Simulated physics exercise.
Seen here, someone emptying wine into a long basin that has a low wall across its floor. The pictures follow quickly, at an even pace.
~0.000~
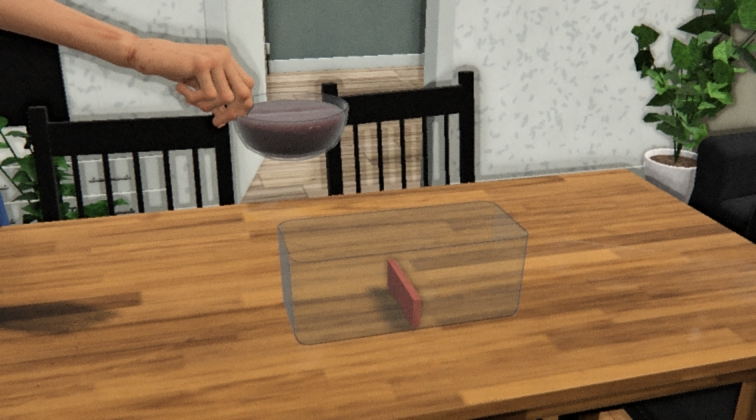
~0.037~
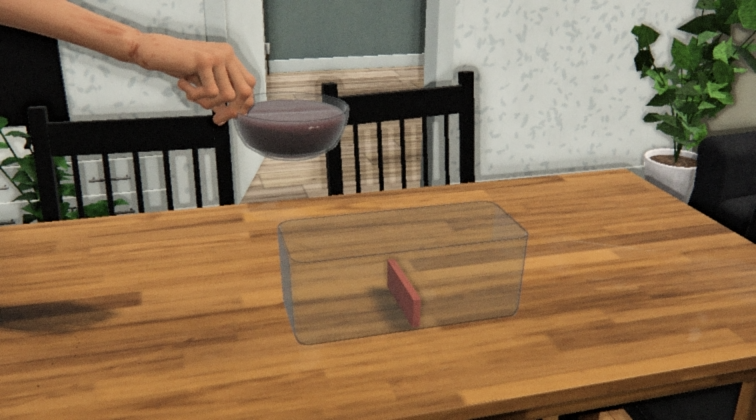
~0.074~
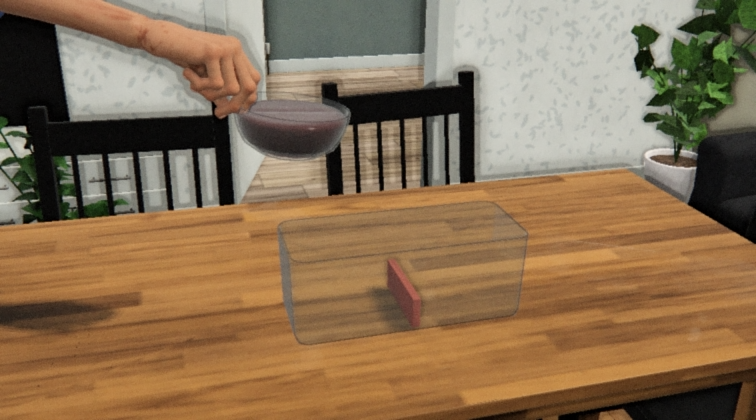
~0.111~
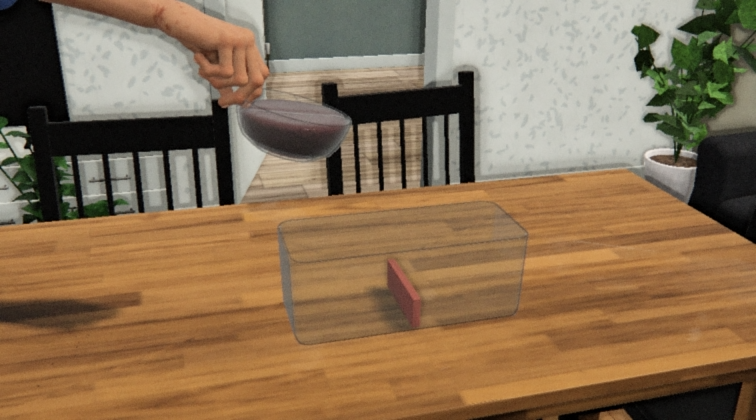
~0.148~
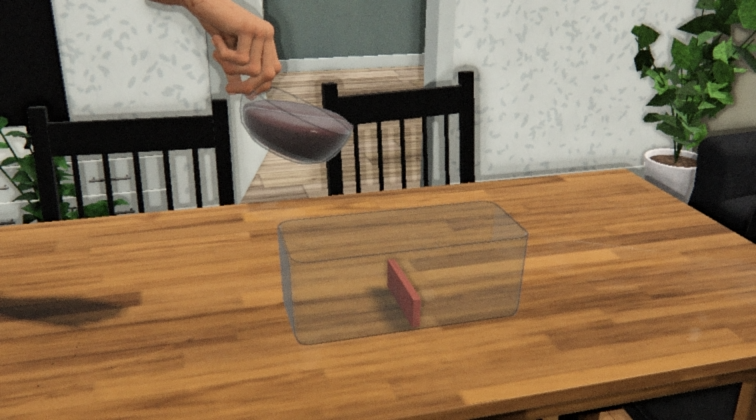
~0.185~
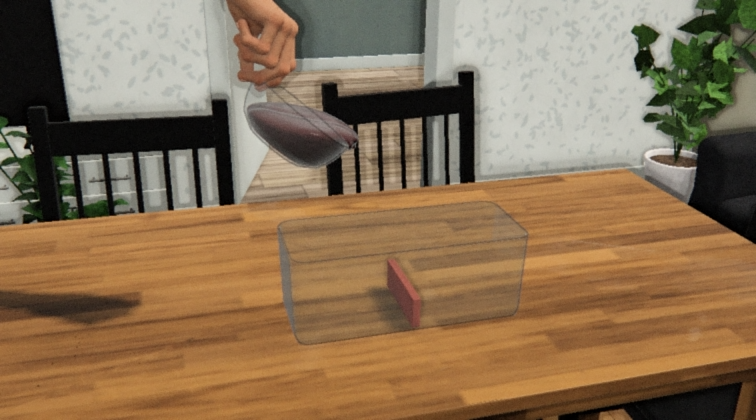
At a wooden dining table, a hand holds a glass bowl of dark wine above a long clear basin with a low red wall inside, then tilts the bowl steadily to the right until wine reaches its lower rim.
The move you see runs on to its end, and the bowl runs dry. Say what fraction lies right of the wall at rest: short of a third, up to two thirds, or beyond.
In the end under a third is right of the wall.
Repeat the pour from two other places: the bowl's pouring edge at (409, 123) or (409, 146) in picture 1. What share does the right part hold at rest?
In turn 70 and 70 in a hundred.
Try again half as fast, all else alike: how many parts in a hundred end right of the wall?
It comes to 30 per cent or so.
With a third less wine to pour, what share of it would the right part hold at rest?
Roughly 5 in a hundred.
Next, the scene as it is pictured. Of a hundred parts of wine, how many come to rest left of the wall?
Roughly 75 in a hundred.
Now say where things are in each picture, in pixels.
It leans 0°; its right rim is at (346, 104); the wine meets the walls at (234, 115) and (343, 109); the long basin's rim runs from (284, 243) to (511, 219); the wall's top is at (403, 279), in the first frame.
It leans 2°; its right rim is at (346, 106); the wine meets the walls at (234, 115) and (343, 110), in the second frame.
It leans 7°; its right rim is at (348, 111); the wine meets the walls at (236, 111) and (345, 113), in the third frame.
It leans 16°; its right rim is at (349, 120); the wine meets the walls at (239, 109) and (346, 115), in the fourth frame.
It leans 28°; its right rim is at (348, 131); the wine meets the walls at (242, 107) and (347, 125); 3 per cent is over the edge, in the fifth frame.
It leans 41°; its right rim is at (345, 144); the wine meets the walls at (246, 109) and (331, 124); 10 per cent is over the edge, in the sixth frame.
A moment on, the bowl is tipped right over and 3 per cent is still to pour, 55 is left of the wall and 1 right of it.
Next, the bowl is tipped right over and 0 per cent is still to pour, 88 is left of the wall and 3 right of it.
Then the bowl is tipped right over and 0 per cent is still to pour, 75 is left of the wall and 13 right of it.
Later the bowl is tipped right over and 0 per cent is still to pour, 75 is left of the wall and 14 right of it.
In the end 75 per cent lies left of the wall, 14 right of it and 10 outside.
